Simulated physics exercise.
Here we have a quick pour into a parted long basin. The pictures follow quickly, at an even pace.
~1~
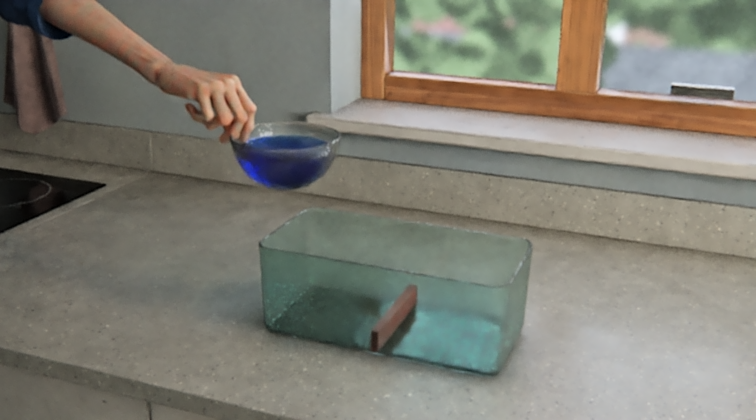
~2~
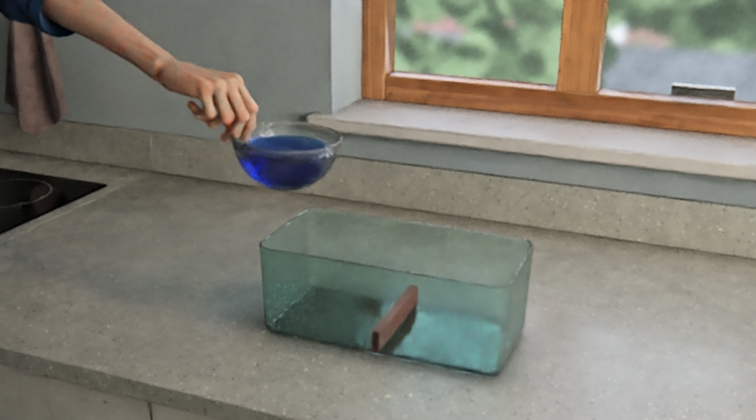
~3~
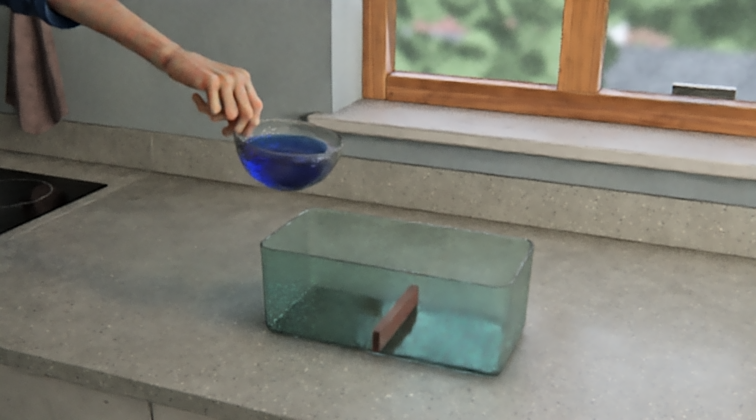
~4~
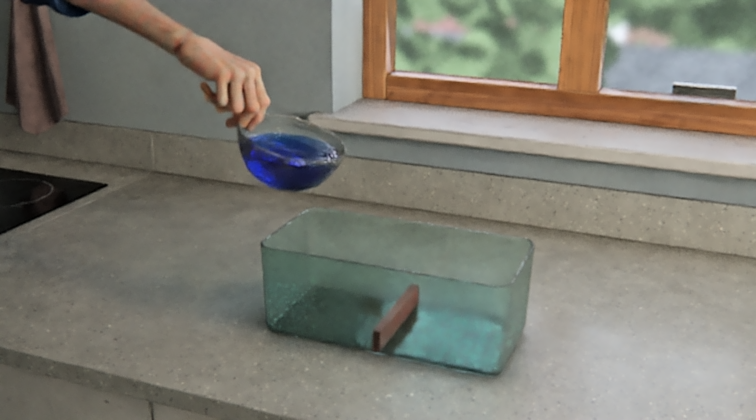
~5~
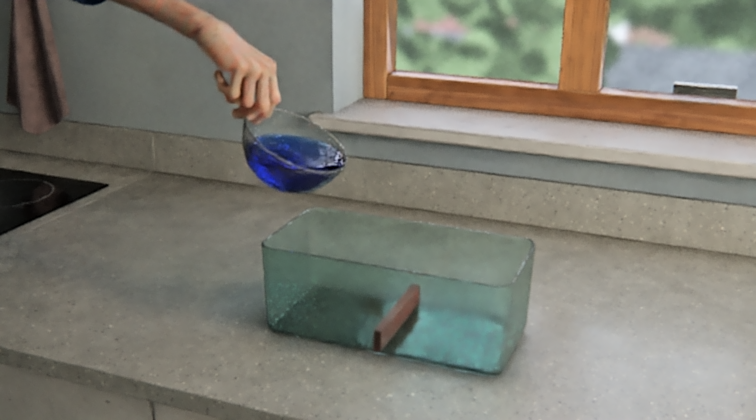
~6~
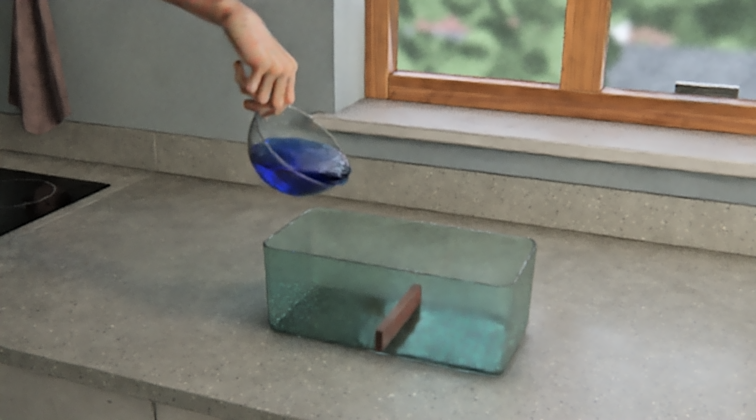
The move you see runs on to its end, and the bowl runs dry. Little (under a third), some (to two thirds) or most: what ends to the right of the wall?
In the end under a third is right of the wall.
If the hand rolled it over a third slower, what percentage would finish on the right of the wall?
Roughly 10 in a hundred.
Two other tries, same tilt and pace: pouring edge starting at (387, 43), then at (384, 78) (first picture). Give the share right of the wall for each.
Near 65 % and 70 %.
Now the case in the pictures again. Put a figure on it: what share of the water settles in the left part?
Close to 75 per cent.
A moment on, the bowl is tipped right over and 0 per cent is still to pour, 94 is left of the wall and 0 right of it.
Next, the bowl is tipped right over and 0 per cent is still to pour, 75 is left of the wall and 15 right of it.
Then the bowl is tipped right over and 0 per cent is still to pour, 73 is left of the wall and 23 right of it.
Later the bowl is tipped right over and 0 per cent is still to pour, 73 is left of the wall and 23 right of it.
In the end 73 per cent lies left of the wall, 23 right of it and 4 outside.
